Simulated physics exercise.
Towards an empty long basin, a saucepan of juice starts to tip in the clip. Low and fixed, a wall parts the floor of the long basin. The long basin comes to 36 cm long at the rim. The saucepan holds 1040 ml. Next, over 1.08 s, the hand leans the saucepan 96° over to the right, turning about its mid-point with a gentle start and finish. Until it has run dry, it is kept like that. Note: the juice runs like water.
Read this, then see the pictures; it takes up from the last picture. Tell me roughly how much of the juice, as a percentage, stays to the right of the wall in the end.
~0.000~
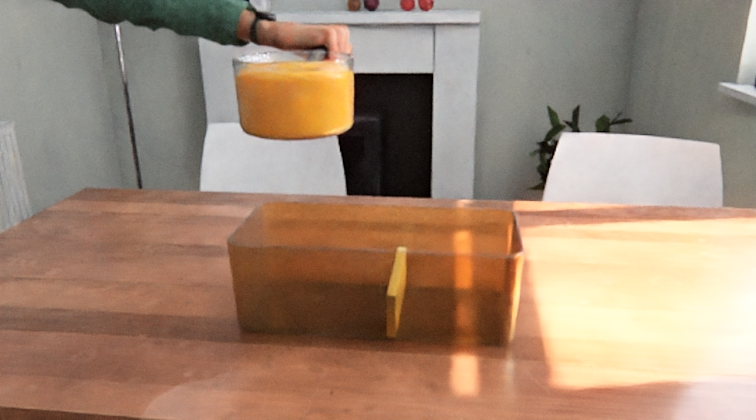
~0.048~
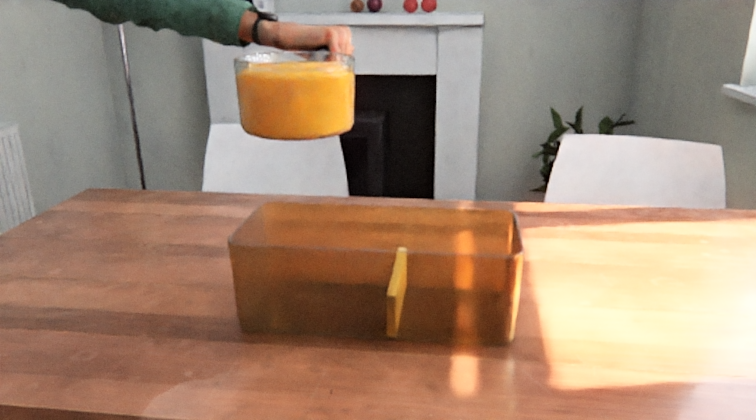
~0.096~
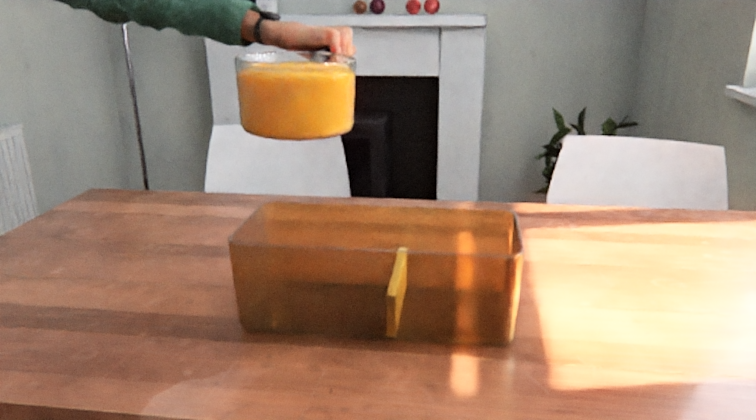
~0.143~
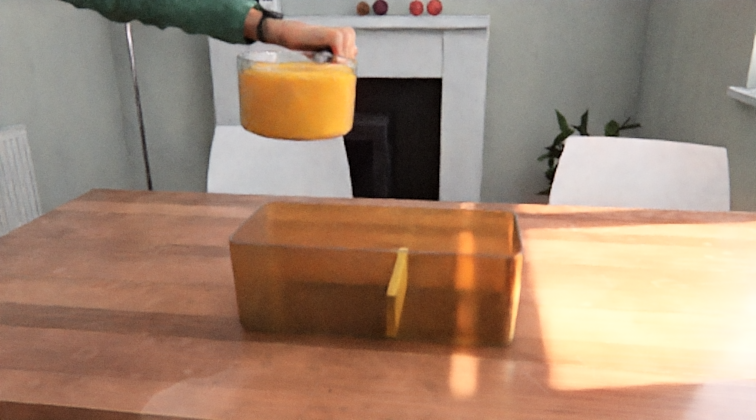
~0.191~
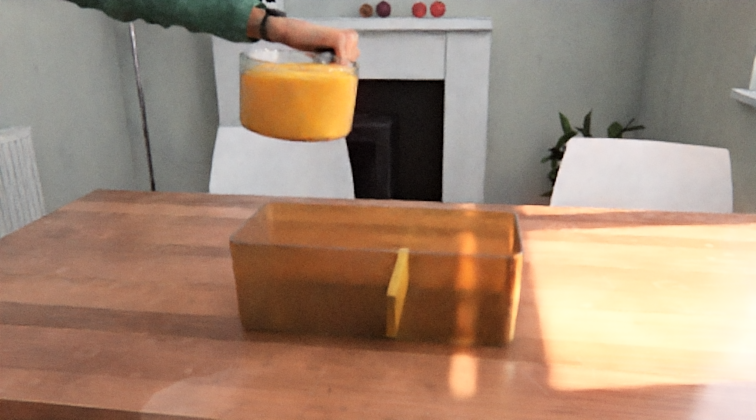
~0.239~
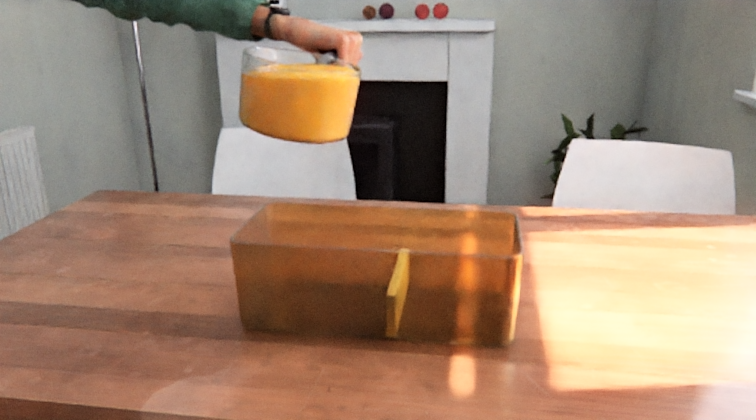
Around 78 per cent stays on the right.
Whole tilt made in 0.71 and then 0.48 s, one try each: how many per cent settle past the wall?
80 then 70 %.
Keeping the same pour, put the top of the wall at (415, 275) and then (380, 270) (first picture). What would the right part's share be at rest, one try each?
In turn about 60 and 95 per cent.
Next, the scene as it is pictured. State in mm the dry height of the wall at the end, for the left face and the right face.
Left roughly 50 mm; right roughly 20 mm.
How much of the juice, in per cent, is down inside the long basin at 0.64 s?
About 7%.
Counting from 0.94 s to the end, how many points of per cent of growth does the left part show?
Roughly 20 percent.
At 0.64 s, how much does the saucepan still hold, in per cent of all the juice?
I'd estimate some 66 % remains.
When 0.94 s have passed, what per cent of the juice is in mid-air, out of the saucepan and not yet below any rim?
Close to 18 per cent.
By 0.64 s the tilt is 62° and 67 per cent is still to pour, 1 is left of the wall and 5 right of it.
By 0.94 s the tilt is 92° and 18 per cent is still to pour, 2 is left of the wall and 61 right of it.
By 1.25 s the tilt is 96° and 4 per cent is still to pour, 15 is left of the wall and 77 right of it.
By 1.58 s the tilt is 96° and 1 per cent is still to pour, 21 is left of the wall and 78 right of it.
At rest 21 per cent lies left of the wall, 78 right of it and 1 outside.
